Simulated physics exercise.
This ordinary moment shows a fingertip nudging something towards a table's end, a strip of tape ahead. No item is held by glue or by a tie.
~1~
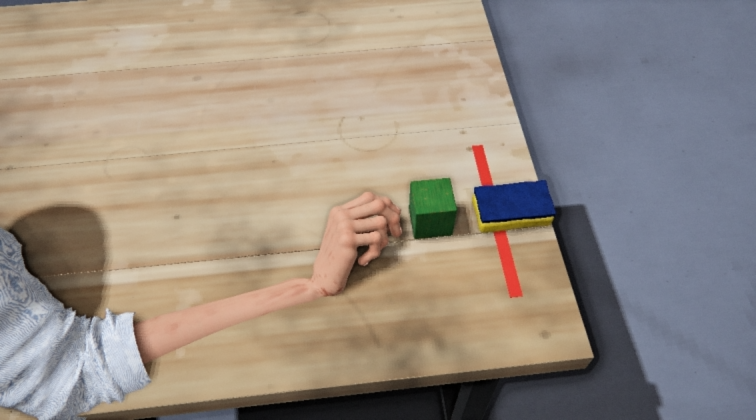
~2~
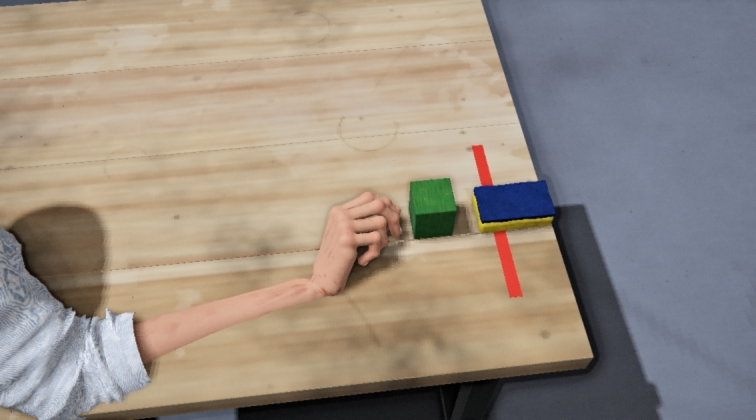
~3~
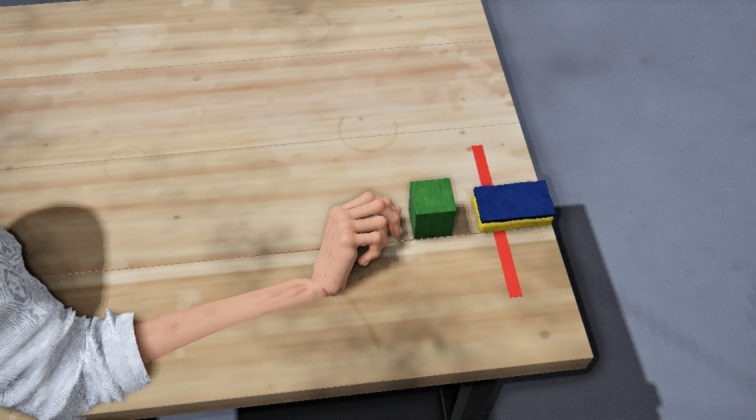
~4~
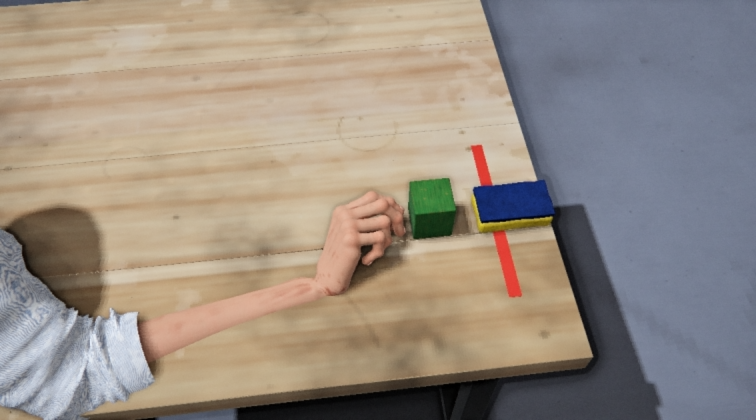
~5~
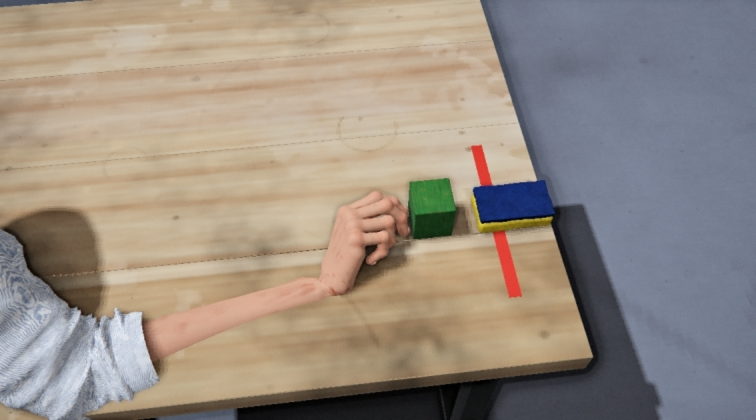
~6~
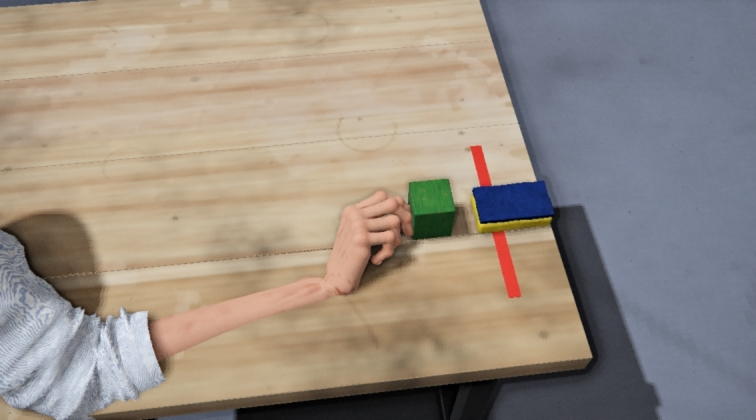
In this clip, a hand resting on a wooden table inches slightly right toward a green block, while the block and a blue-topped yellow sponge lying across a red strip near the table's edge stay almost still.
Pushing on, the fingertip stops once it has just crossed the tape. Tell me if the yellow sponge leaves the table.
So the yellow sponge goes off the side, as it turns out.
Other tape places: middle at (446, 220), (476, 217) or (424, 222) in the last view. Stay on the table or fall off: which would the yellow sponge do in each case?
Note - try 1 safe on top, try 2 lost over the side, try 3 safe on top.
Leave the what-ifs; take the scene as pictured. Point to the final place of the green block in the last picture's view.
About (523, 200).
Then, 1.28 s later than the last frame, yellow sponge dropping near (556, 250).
Then, 1.54 s later than the last frame, yellow sponge fallen near (508, 380).
When it is over, the yellow sponge drops to the floor.
